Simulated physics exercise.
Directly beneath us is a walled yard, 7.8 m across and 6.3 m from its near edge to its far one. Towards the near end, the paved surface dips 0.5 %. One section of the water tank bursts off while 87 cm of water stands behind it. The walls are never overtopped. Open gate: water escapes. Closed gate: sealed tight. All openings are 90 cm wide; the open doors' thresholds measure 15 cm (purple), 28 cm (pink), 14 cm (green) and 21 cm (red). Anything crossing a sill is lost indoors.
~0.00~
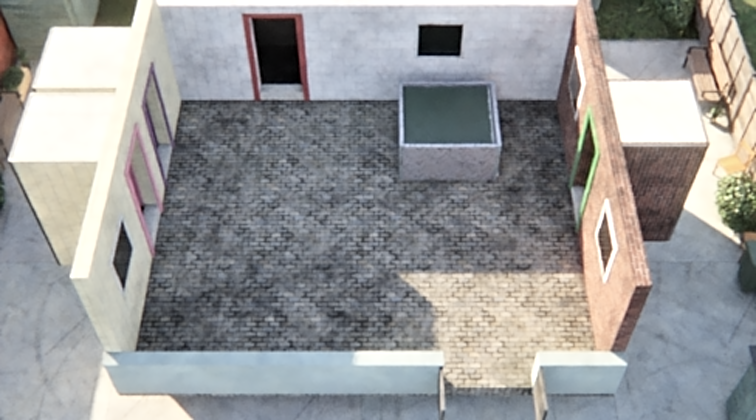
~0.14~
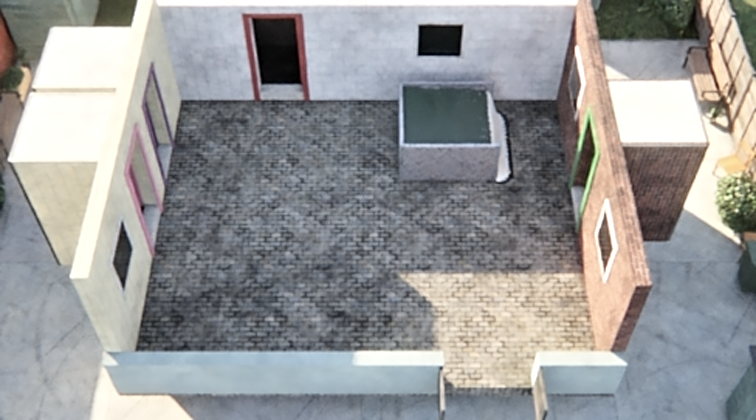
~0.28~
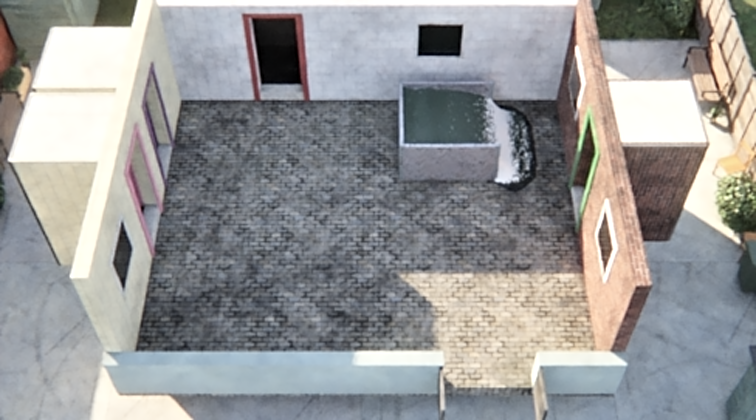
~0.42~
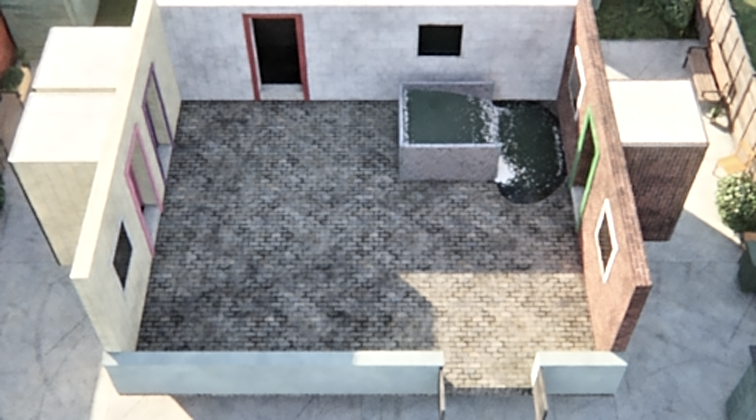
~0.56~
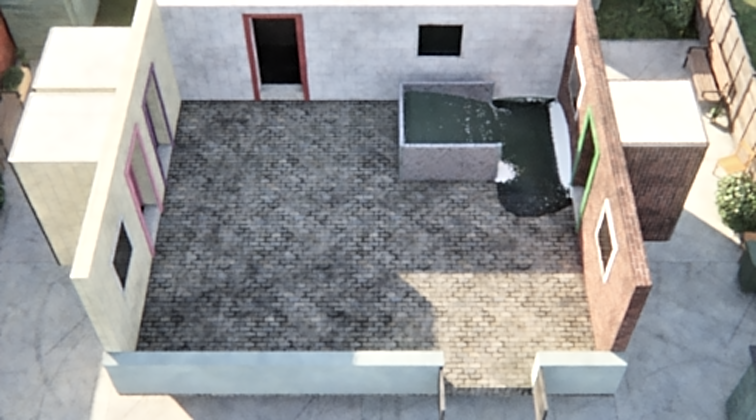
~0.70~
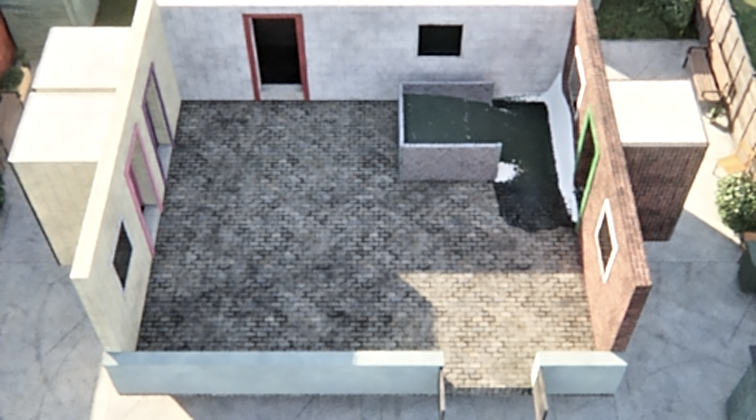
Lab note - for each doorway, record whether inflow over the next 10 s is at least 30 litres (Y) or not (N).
Record: Purple door N; pink door N; green door Y; red door N.
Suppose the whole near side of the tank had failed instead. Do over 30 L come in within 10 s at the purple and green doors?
For purple, too little; for green, too little.
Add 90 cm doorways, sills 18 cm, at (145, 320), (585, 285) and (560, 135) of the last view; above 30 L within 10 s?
Door 1: Lower; door 2: Lower; door 3: Higher.
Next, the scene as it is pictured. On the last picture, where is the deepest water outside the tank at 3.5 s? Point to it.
The spot is near (598, 374) in the last view.
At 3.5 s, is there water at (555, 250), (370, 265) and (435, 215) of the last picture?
First spot soaked, second bone dry, third bone dry.
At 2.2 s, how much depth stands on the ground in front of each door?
In cm: Purple 0, pink 0, green 21, red 0.
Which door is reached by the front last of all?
That's the pink door.
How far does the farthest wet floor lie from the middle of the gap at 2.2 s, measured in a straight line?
I'd say close to 5.2 m.
After 1.4 s water covers 10 % of the floor and is deepest (63 cm) near (555, 107); purple door not reached, pink door not reached, green door 26 cm at the sill, 14 L in, red door not reached.
After 2.2 s water covers 25 % of the floor and is deepest (43 cm) near (554, 101); purple door not reached, pink door not reached, green door 21 cm at the sill, 45 L in, red door not reached.
After 3.5 s water covers 50 % of the floor and is deepest (26 cm) near (598, 374); purple door not reached, pink door not reached, green door 14 cm at the sill, 60 L in, red door 5 cm at the sill, 0 L in.
After 6.0 s water covers 65 % of the floor and is deepest (14 cm) near (598, 374); purple door 6 cm at the sill, 0 L in, pink door 4 cm at the sill, 0 L in, green door 7 cm at the sill, 61 L in, red door 2 cm at the sill, 0 L in.
After 10.0 s water covers 85 % of the floor and is deepest (10 cm) near (229, 374); purple door 2 cm at the sill, 0 L in, pink door 4 cm at the sill, 0 L in, green door 5 cm at the sill, 61 L in, red door 2 cm at the sill, 0 L in.
